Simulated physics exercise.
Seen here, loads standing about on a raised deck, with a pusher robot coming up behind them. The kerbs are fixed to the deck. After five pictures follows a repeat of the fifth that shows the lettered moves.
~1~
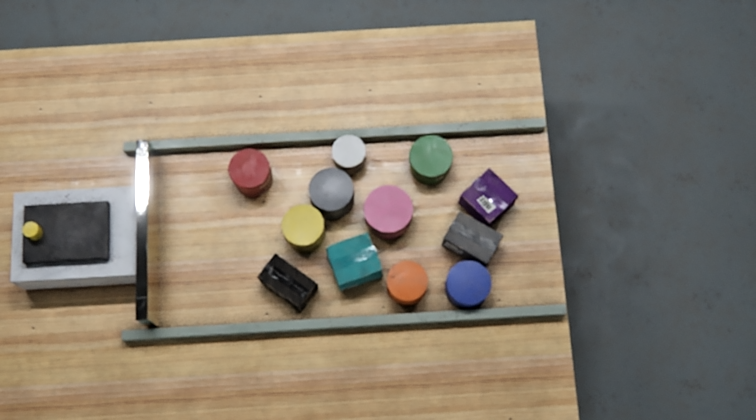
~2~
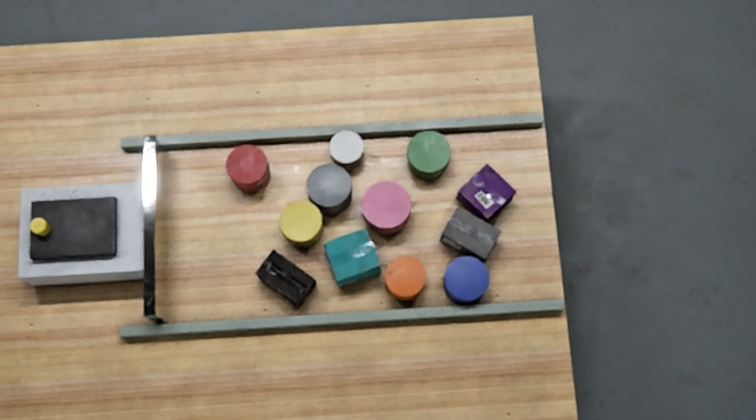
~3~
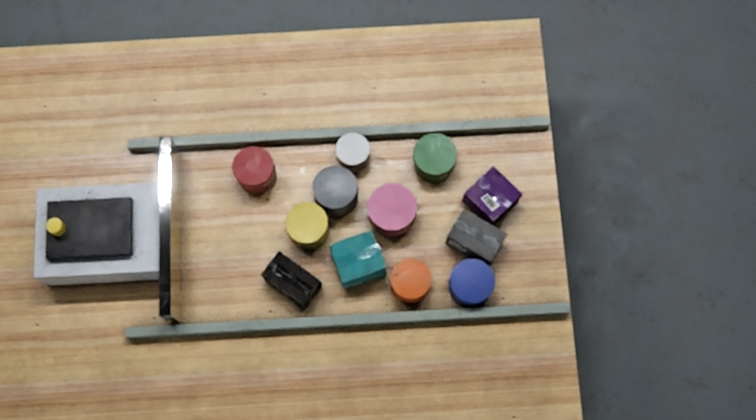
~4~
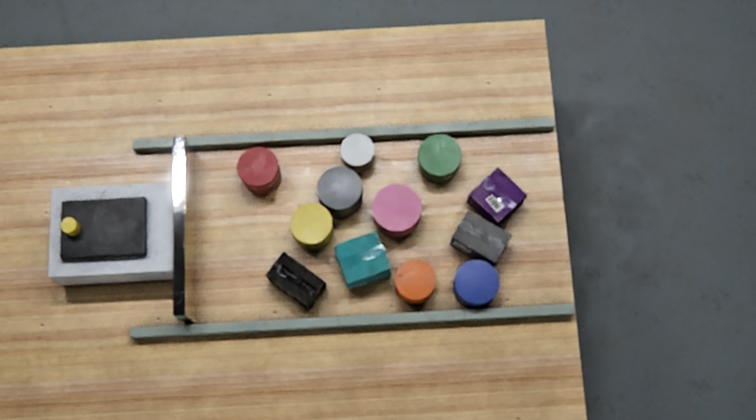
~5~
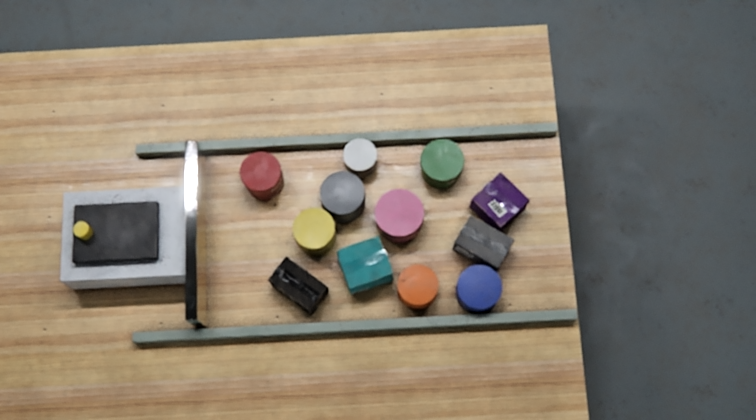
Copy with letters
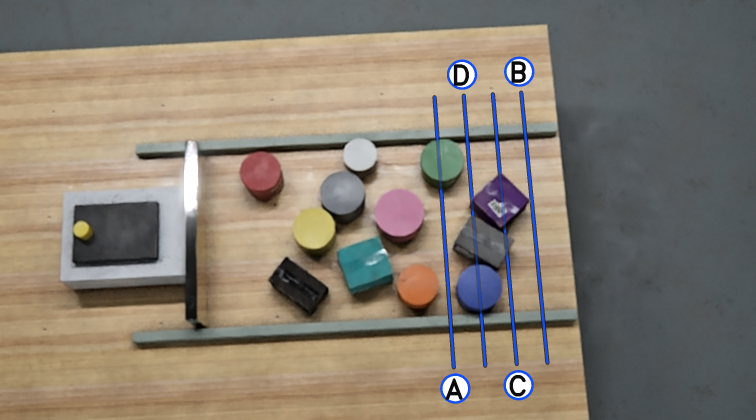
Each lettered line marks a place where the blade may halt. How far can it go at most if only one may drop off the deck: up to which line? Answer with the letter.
A.
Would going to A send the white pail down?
No.
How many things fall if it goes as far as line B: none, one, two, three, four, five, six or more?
By then, six or more.
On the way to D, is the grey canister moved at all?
Yes.
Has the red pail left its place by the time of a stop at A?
By then, yes.
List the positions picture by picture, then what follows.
The first frame shows robot (73, 232); purple parcel (488, 199); grey canister (332, 194).
The second frame shows robot (80, 228); yellow pail (302, 225).
The third frame shows robot (96, 228); red pail (255, 171).
The fourth frame shows robot (110, 227); blue canister (475, 284).
The fifth frame shows robot (122, 232); orange canister (418, 287); turquoise box (366, 265); white pail (360, 159).
On the marked copy, A at (444, 227); B at (534, 222); C at (504, 224); D at (474, 226).
Following A. Soon after the start, robot (212, 227); black box (321, 288); red pail (309, 174).
Later, robot (303, 222); blue canister (503, 290); grey parcel (487, 242).
In the end, robot (372, 218); blue canister (571, 286); purple parcel (553, 191); none fallen.
As for the rest, B drops eight; C drops six; D drops four.
